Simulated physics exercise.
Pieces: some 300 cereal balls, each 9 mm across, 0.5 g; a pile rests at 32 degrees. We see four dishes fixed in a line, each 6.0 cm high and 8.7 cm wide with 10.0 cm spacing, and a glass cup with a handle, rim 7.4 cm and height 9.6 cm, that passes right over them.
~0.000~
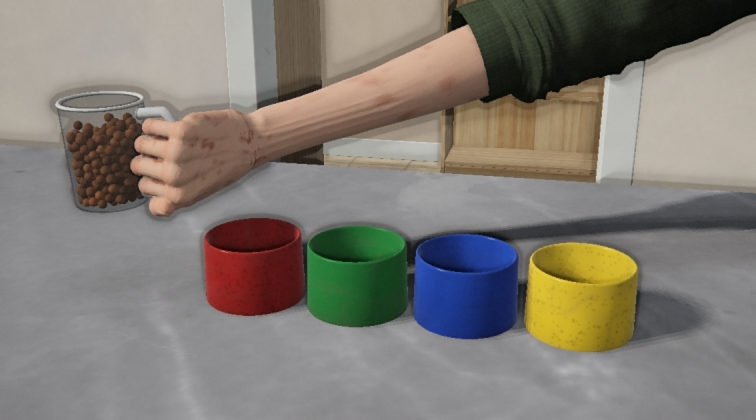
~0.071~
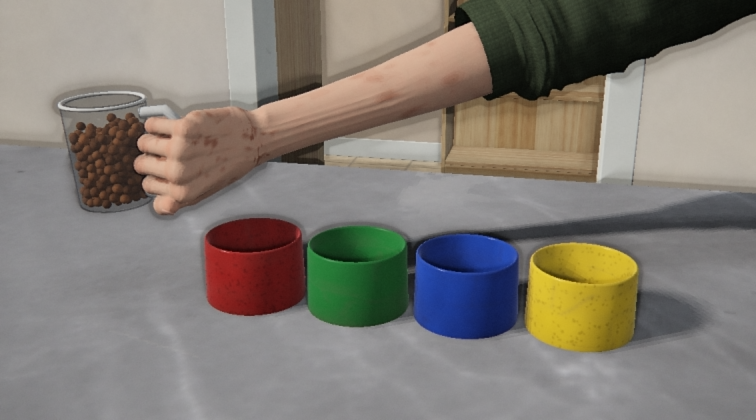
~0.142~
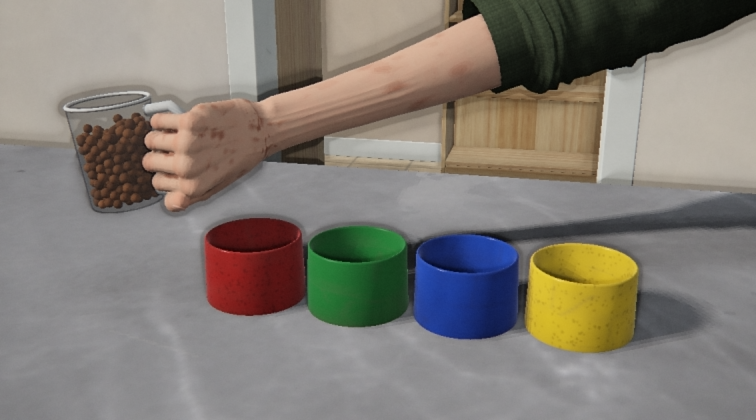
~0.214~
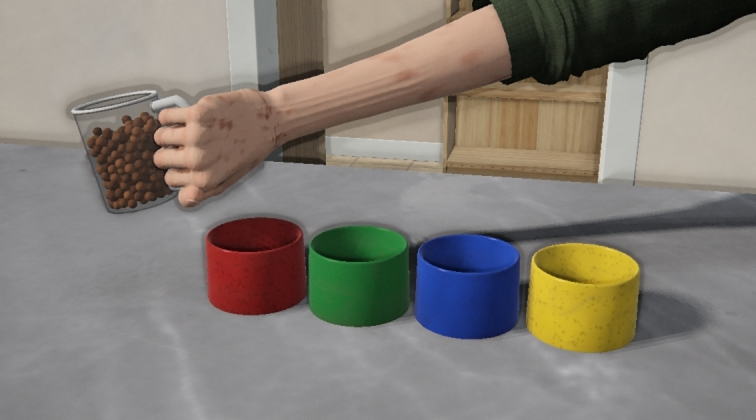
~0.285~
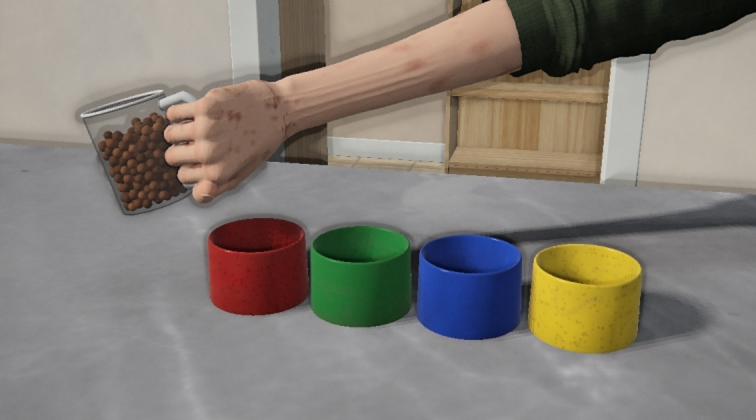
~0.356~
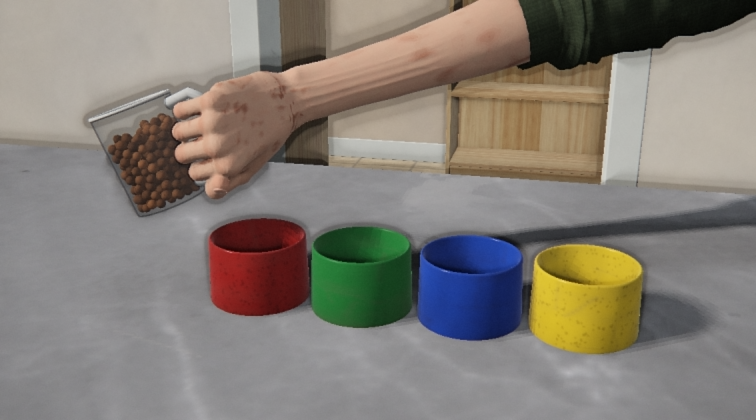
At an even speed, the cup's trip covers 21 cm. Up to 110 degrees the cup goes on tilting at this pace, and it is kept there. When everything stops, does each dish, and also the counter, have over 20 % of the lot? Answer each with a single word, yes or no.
Red yes, blue no, green no, yellow no, counter no.
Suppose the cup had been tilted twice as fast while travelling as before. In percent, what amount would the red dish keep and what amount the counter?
In that case I'd put red at 40 and the counter at 60.
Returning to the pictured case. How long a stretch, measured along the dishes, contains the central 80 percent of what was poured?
About 5 cm.
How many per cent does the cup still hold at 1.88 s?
60 per cent.
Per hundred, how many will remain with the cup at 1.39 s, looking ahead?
100 %.
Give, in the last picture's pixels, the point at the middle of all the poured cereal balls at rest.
Somewhere near (261, 264) in the last picture.
After 0.98 s, tilt 63 degrees; cup holds 100 %.
After 1.39 s, tilt 91 degrees; cup holds 100 %.
Then, at 1.88 s, tilt 110 degrees; cup holds 60 %, red 40 %.
At rest (3.1 s), red 100 %, blue 0 %, green 0 %, yellow 0 %, counter 0 %.
